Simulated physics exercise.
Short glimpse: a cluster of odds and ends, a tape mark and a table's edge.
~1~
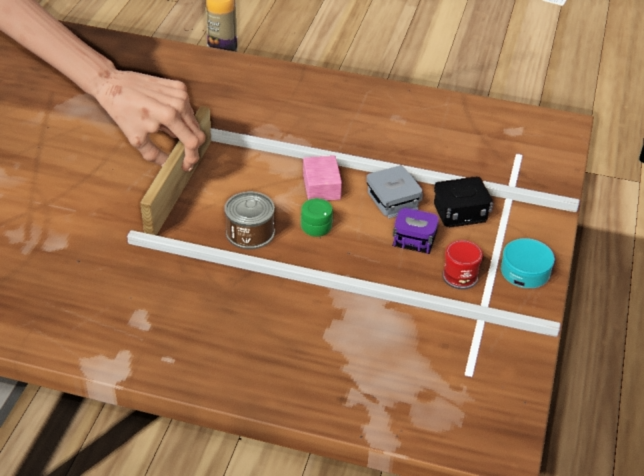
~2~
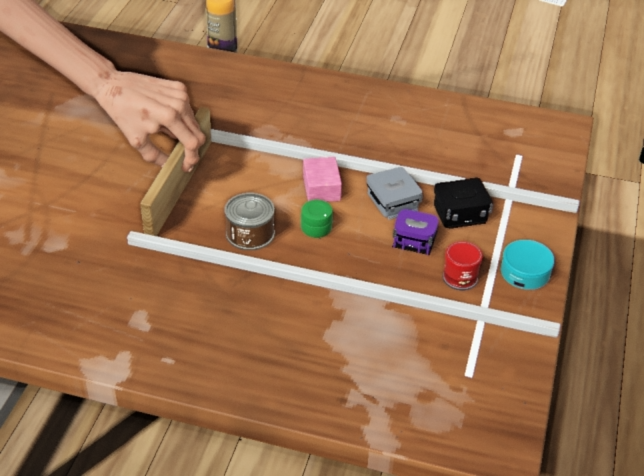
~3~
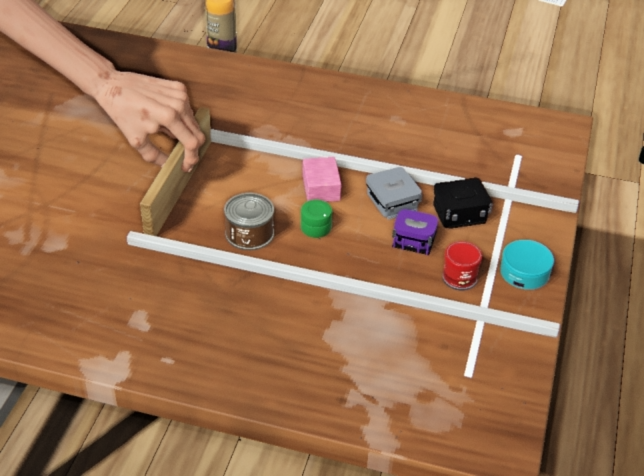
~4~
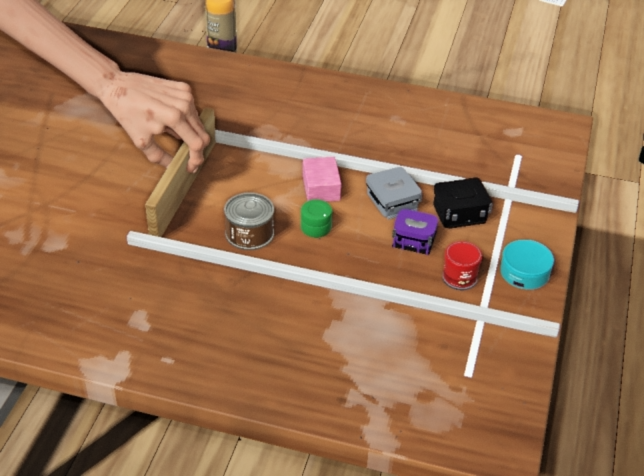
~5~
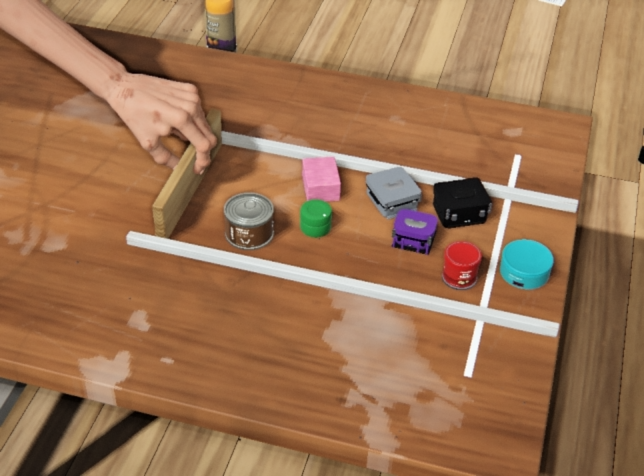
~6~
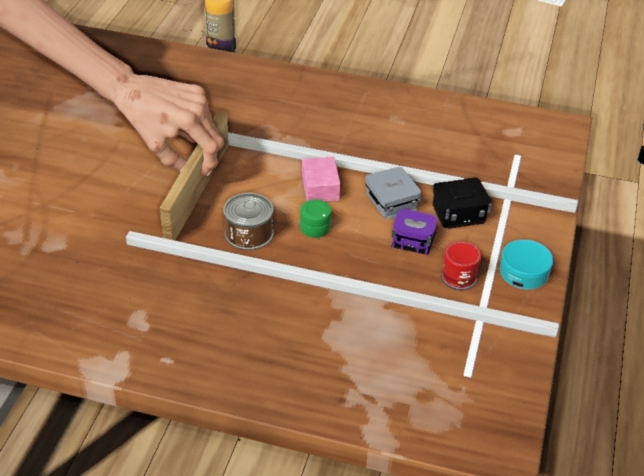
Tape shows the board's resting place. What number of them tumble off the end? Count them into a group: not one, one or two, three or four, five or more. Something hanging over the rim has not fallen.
Spilled: A single one or a pair.
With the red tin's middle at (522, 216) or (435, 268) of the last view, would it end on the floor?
First place, it is gone; second place, it is safe.
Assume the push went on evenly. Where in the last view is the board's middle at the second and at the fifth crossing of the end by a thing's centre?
Near (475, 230) and (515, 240).
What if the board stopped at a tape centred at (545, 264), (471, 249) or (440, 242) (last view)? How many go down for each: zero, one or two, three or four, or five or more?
At least five; either one or two; none.
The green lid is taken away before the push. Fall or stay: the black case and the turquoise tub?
The black case ends up below while the turquoise tub ends up below.
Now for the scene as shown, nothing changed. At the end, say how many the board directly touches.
It's 3.
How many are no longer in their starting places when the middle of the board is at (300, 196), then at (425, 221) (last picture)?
Counting first: 3, next 7.
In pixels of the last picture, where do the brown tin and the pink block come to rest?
Final spots - brown tin (515, 279), pink block (519, 222).
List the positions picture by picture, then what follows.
In the first frame, turquoise tub (527, 264); red tin (462, 265); black case (462, 203); board (178, 170); tape (497, 253).
In the second frame, red tin (462, 266); pink block (322, 180).
In the third frame, black case (462, 204); purple case (415, 232).
In the fourth frame, turquoise tub (527, 264); board (183, 172).
In the fifth frame, red tin (461, 266); green lid (316, 219).
In the sixth frame, turquoise tub (526, 264); red tin (461, 266); black case (461, 204); board (197, 175); tape (495, 254).
Soon after, none off yet; turquoise tub at rest near (526, 264); red tin at rest near (461, 266); black case at rest near (461, 204).
After that, none off yet; turquoise tub at rest near (526, 264); red tin at rest near (461, 266); black case displaced about its own width near (502, 211).
In the end, the number that fall off is one or two; gone, black case and turquoise tub.
